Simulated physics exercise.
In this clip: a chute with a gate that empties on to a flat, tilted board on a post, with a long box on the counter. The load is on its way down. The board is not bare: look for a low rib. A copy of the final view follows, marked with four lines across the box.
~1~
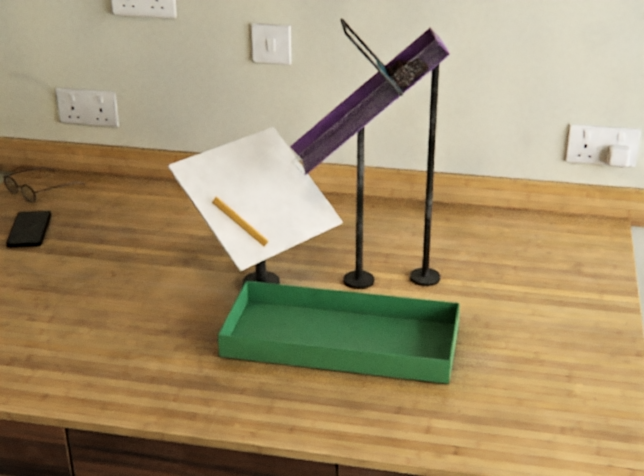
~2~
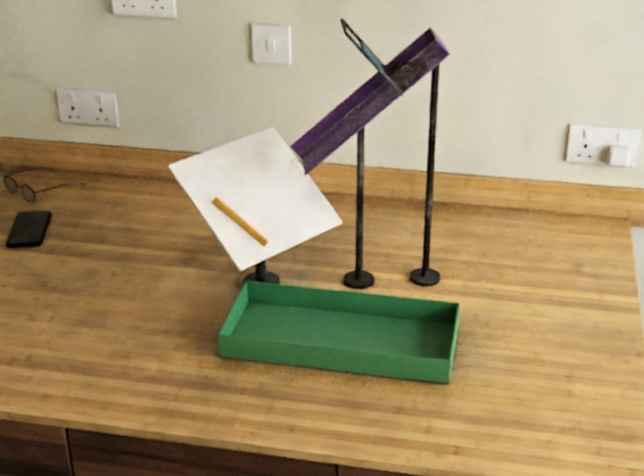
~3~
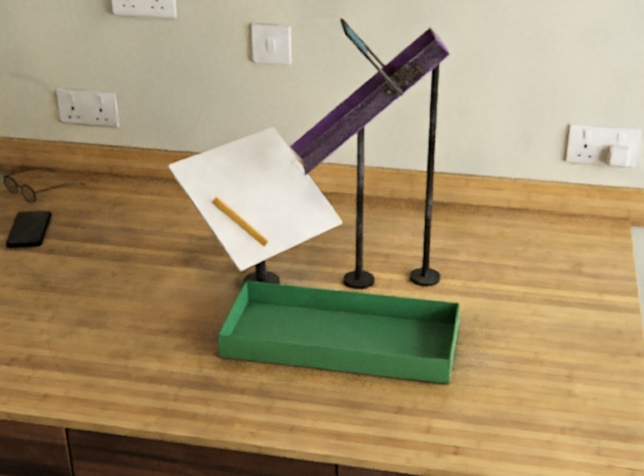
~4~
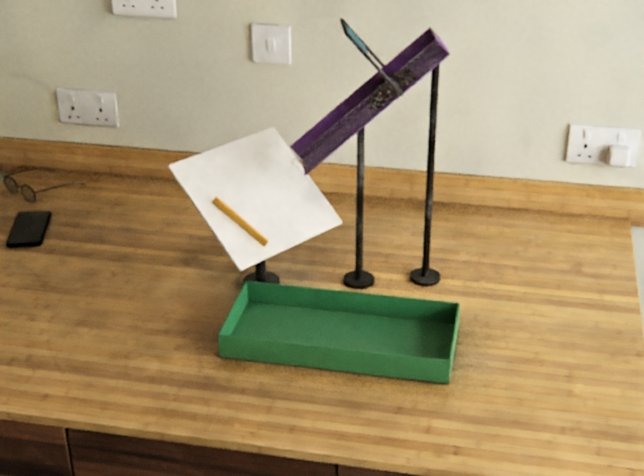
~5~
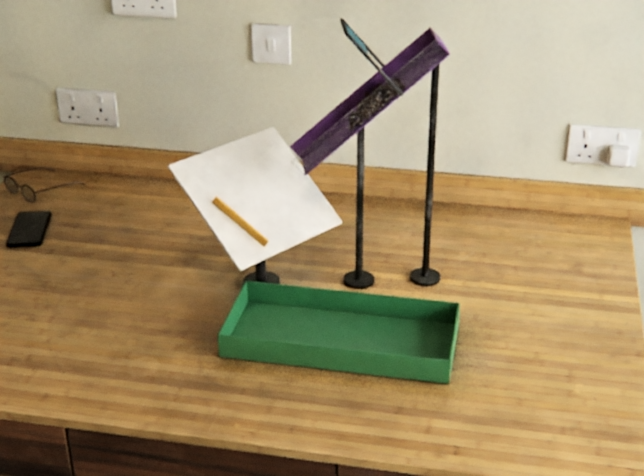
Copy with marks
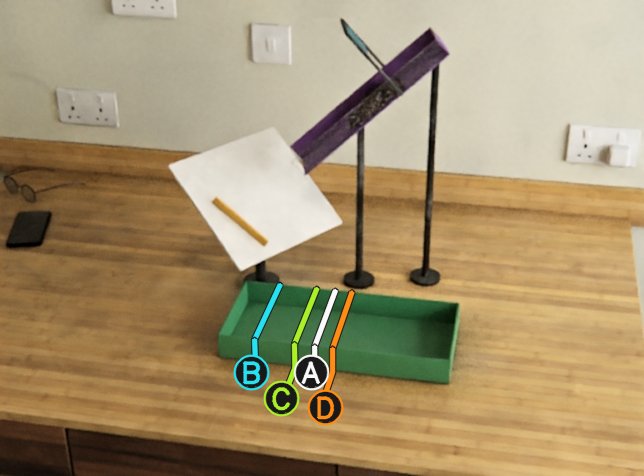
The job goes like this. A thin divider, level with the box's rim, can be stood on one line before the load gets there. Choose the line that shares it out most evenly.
C beats the others.
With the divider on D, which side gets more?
The left side.
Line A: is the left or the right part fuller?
The left side.
On the marked copy, line A crosses the front rim at (314, 345); line B crosses the front rim at (254, 339); line C crosses the front rim at (294, 343); line D crosses the front rim at (332, 348).
With A, of what is caught, all but a few on the left of the divider, only a few on the right.
With B, of what is caught, only a few on the left of the divider, all but a few on the right.
With C, of what is caught, close to two thirds on the left of the divider, close to a third on the right.
With D, of what is caught, all but a few on the left of the divider, a small share on the right.
